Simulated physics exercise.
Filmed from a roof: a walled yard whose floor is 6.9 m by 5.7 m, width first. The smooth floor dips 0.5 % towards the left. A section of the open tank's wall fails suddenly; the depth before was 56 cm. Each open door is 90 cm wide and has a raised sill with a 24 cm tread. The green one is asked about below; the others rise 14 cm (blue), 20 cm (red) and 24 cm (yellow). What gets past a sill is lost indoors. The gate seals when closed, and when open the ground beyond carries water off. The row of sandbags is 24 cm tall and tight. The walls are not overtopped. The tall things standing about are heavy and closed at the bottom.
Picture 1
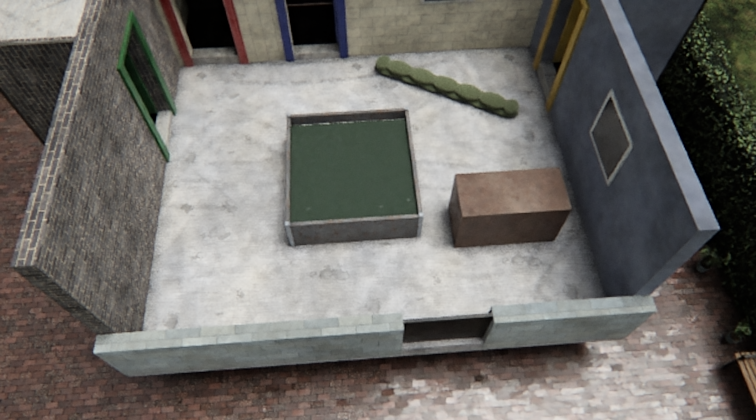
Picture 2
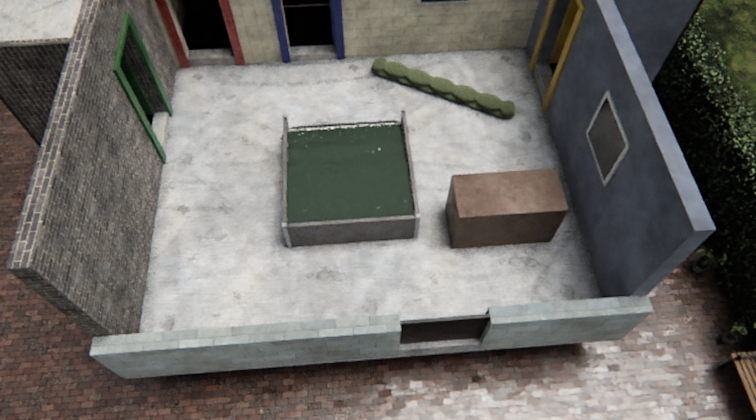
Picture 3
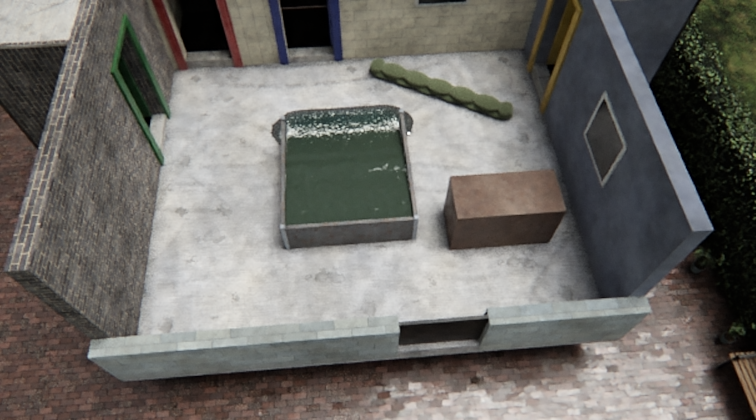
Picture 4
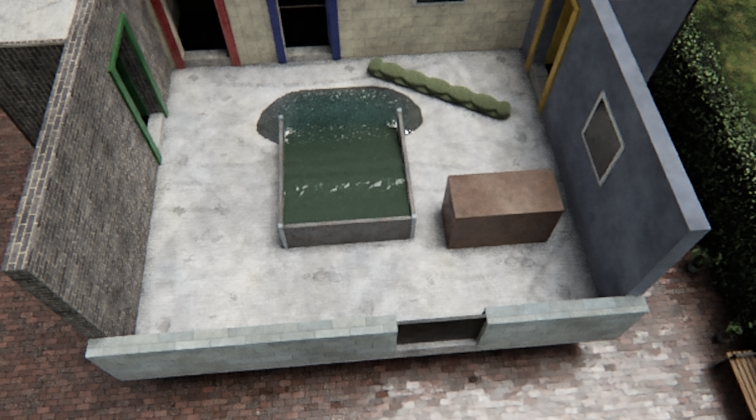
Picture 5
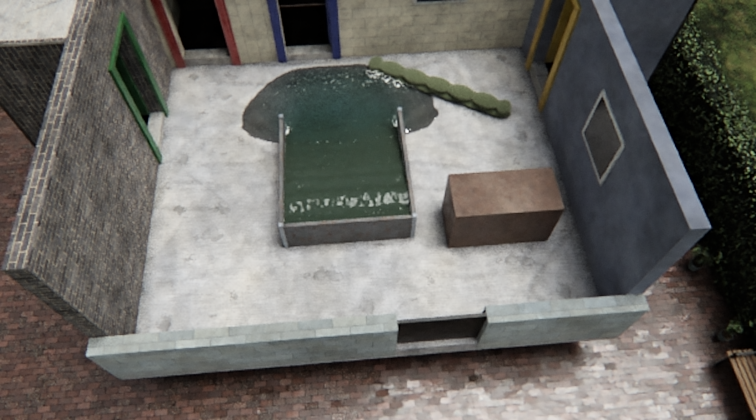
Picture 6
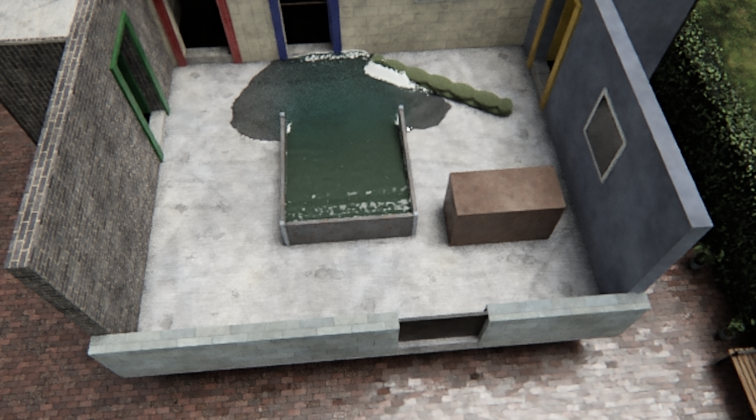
Dark water pours out the far side of the open tank and spreads across the floor.
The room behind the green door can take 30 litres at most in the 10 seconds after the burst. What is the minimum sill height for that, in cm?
Close to 9.5 cm is just enough.
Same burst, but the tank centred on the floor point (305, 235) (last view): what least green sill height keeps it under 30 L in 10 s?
Then roughly 8.0 cm.
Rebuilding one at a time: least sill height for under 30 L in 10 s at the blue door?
About 28 cm at blue.
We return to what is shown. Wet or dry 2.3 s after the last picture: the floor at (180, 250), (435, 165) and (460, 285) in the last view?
In that order: Still dry, wet, dry.
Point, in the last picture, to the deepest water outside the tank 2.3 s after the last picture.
At about (183, 69).
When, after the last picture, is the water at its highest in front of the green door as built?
At about 3.5 s.
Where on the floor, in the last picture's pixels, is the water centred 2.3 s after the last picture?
At about (330, 116).
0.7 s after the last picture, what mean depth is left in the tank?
About 30 cm.
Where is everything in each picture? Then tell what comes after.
In the first picture, still water, 56 cm deep, in the open tank at (351, 166); the green door at (152, 96) is dry.
In the second picture, water pours out on the far side and has run 0.2 m, to a hidden place; about 7 cm deep outside, 56 cm at the back.
In the third picture, water pours out on the far side and has run 0.7 m, to (290, 116); about 10 cm deep outside, 56 cm at the back.
In the fourth picture, the gap is on the far side, the front 1.1 m out at (301, 94); the back of the open tank holds 56 cm.
In the fifth picture, the gap is on the far side, the front 1.7 m out at (297, 73); the back of the open tank holds 54 cm.
In the sixth picture, the front is at (280, 61), 2.0 m from the gap on the far side; 5.1 m2 of floor is wet, 47 cm left at the back; 1.7 m in a straight line remain to the green door at (145, 96).
Then, 0.7 s after the last picture water covers 20 % of the floor, deepest (40 cm) near (341, 59); it has not reached the green door.
Then, 2.3 s after the last picture water covers 45 % of the floor, deepest (32 cm) near (183, 69); 11 cm at the green door, 0 litres in over its 14 cm sill.
Then, 9.3 s after the last picture water covers 95 % of the floor, deepest (10 cm) near (136, 353); 6 cm at the green door, 4 litres in over its 14 cm sill.
At the green door as built, the water peaked near 16 cm, 3.3 s after the last picture.
Run again over the same 10 s with other heights there, 45 litres in over 8 cm, 20 litres over 10.5 cm. The limit of 30 litres is kept from about 9.5 cm up.
